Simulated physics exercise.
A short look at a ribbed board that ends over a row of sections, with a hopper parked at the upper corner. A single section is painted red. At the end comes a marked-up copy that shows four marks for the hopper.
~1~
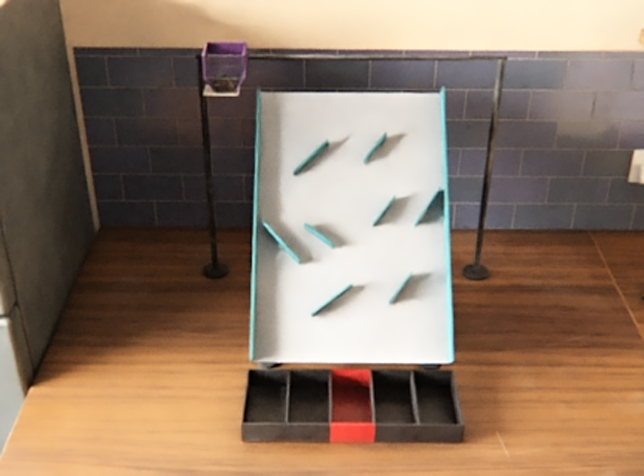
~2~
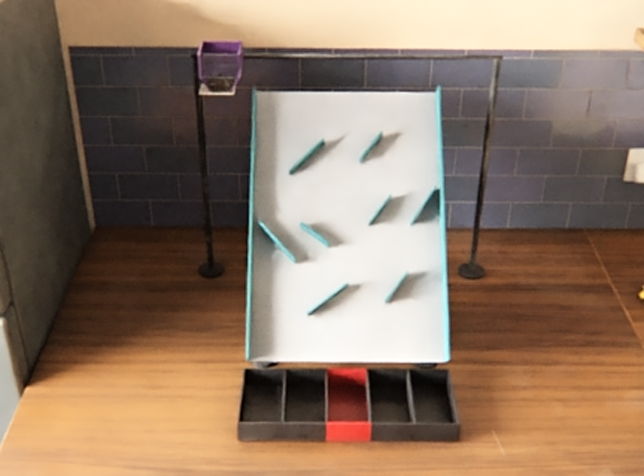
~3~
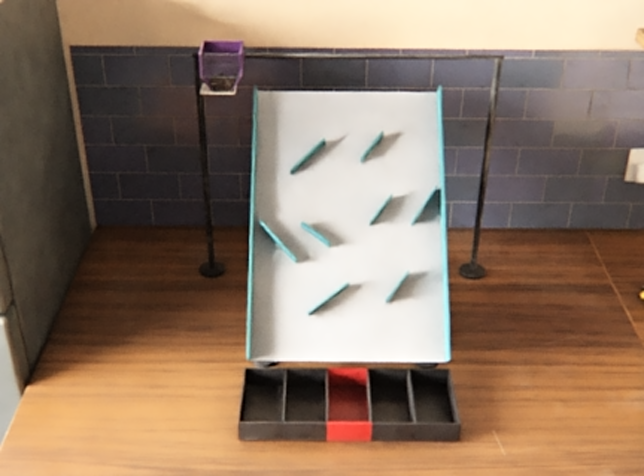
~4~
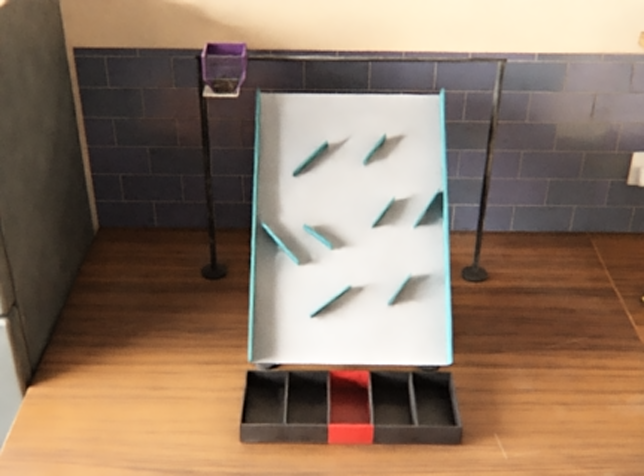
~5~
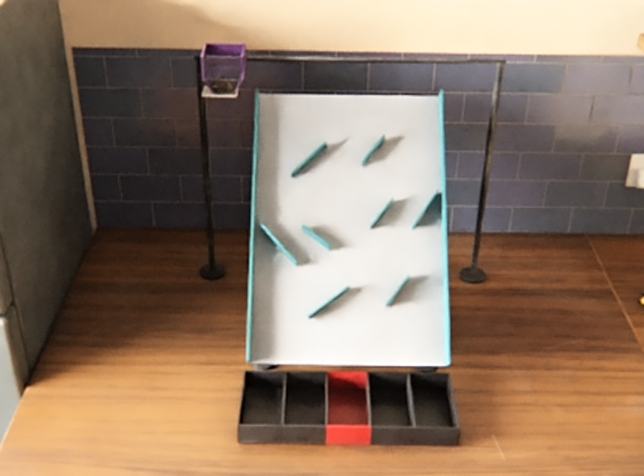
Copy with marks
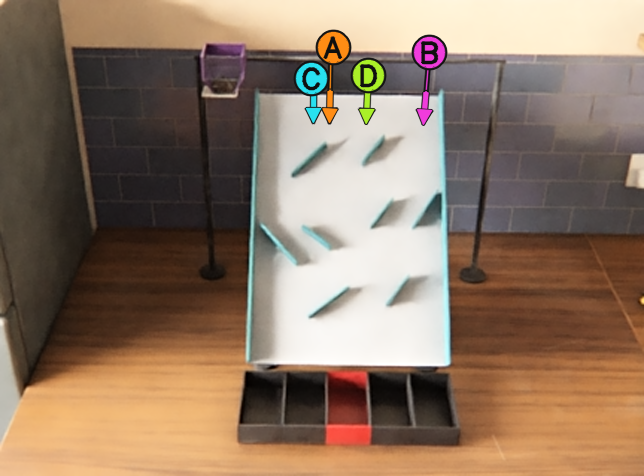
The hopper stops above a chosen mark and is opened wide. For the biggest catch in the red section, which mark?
Go for B.
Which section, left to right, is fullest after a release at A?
The first.
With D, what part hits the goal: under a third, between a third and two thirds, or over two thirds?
Under a third.
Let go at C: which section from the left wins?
It is the first one.
On the marked copy, mark A meets the board at (329, 117); mark B meets the board at (423, 119); mark C meets the board at (313, 117); mark D meets the board at (366, 118).
With A, a small part in the red section, most in other sections, a small part outside the box.
With B, about two thirds in the red section, a small part in other sections, a small part held on the board, a small part outside the box.
With C, a small part in the red section, most in other sections, a small part held on the board.
With D, a small part in the red section, most in other sections.
